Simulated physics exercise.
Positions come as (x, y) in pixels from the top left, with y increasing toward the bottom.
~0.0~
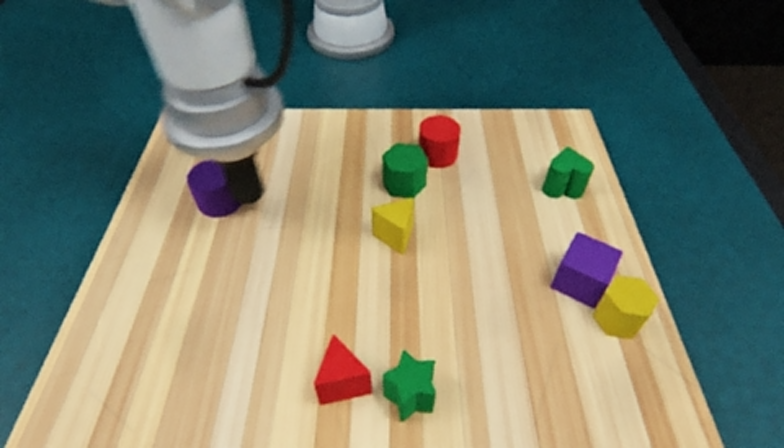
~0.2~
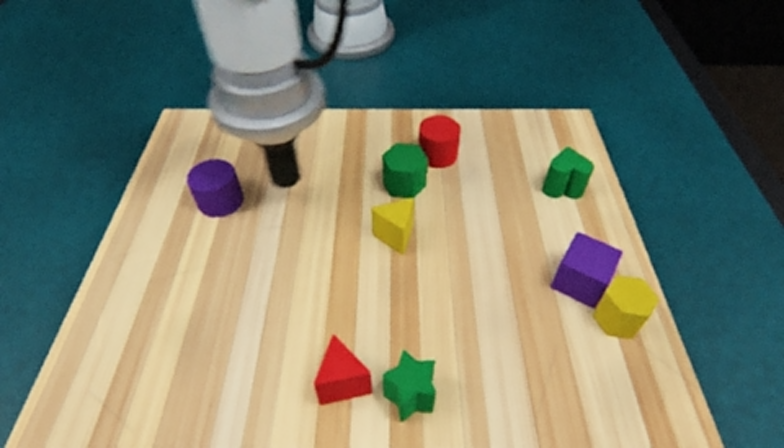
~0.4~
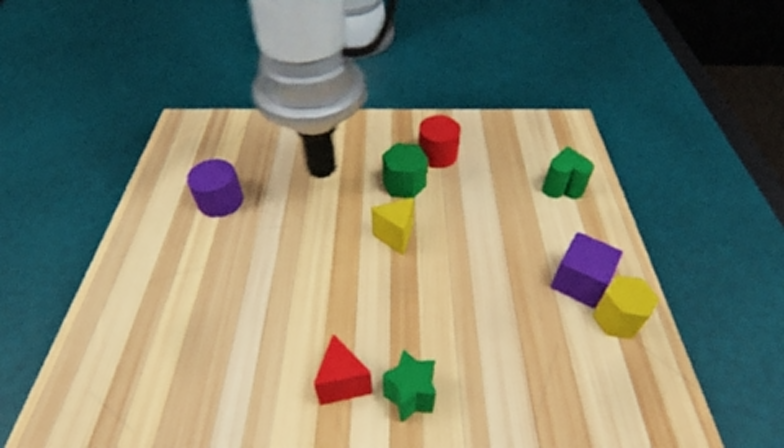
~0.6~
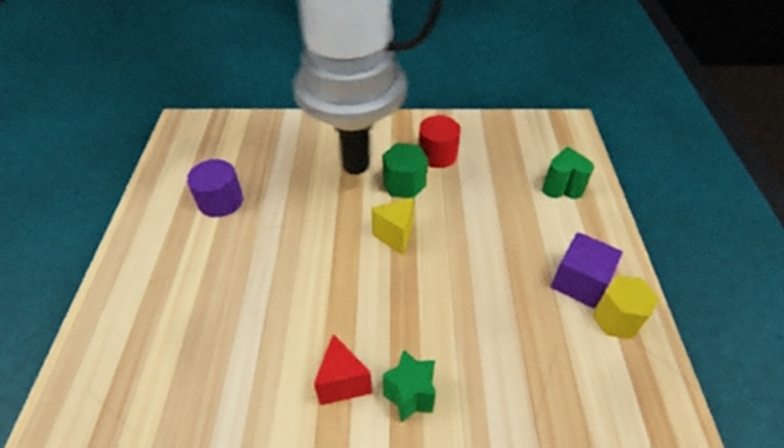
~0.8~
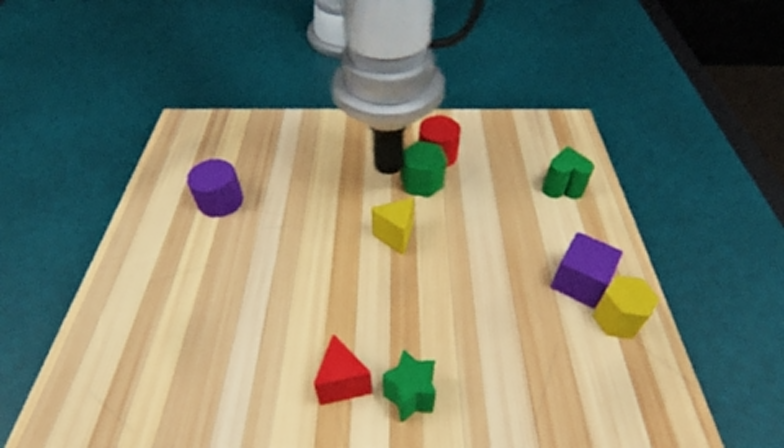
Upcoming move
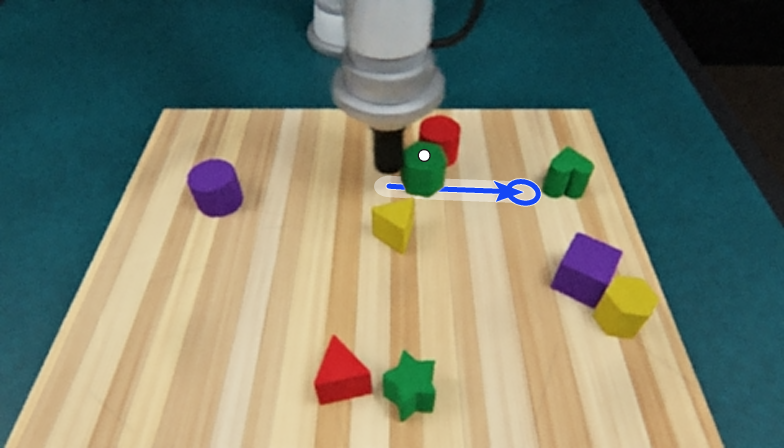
A robot arm moves right from the purple cylinder and nudges the green hexagonal block rightward.
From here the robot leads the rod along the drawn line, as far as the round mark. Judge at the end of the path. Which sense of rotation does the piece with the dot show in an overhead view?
From overhead, the rotation is counterclockwise.
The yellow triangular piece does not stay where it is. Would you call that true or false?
False.
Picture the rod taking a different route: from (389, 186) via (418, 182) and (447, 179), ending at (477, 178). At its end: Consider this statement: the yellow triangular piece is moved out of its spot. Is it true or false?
That statement is not accurate.
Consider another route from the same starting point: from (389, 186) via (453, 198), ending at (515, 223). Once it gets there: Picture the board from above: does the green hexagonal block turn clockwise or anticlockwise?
Viewed from above, counterclockwise.
Drawn move, from (389, 186) directly to (523, 192); the dot is on the green hexagonal block.
On the path given first. One third of the way, rod (436, 168); green hexagonal block (471, 154), turned 15° anticlockwise; red cylinder (444, 127).
Two thirds of the way, rod (483, 170); green hexagonal block (513, 150), turned 30° anticlockwise; red cylinder (444, 127).
At the end, rod (529, 172); yellow triangular piece still; green hexagonal block (541, 143), turned 55° anticlockwise; red cylinder (444, 127); green heart still.
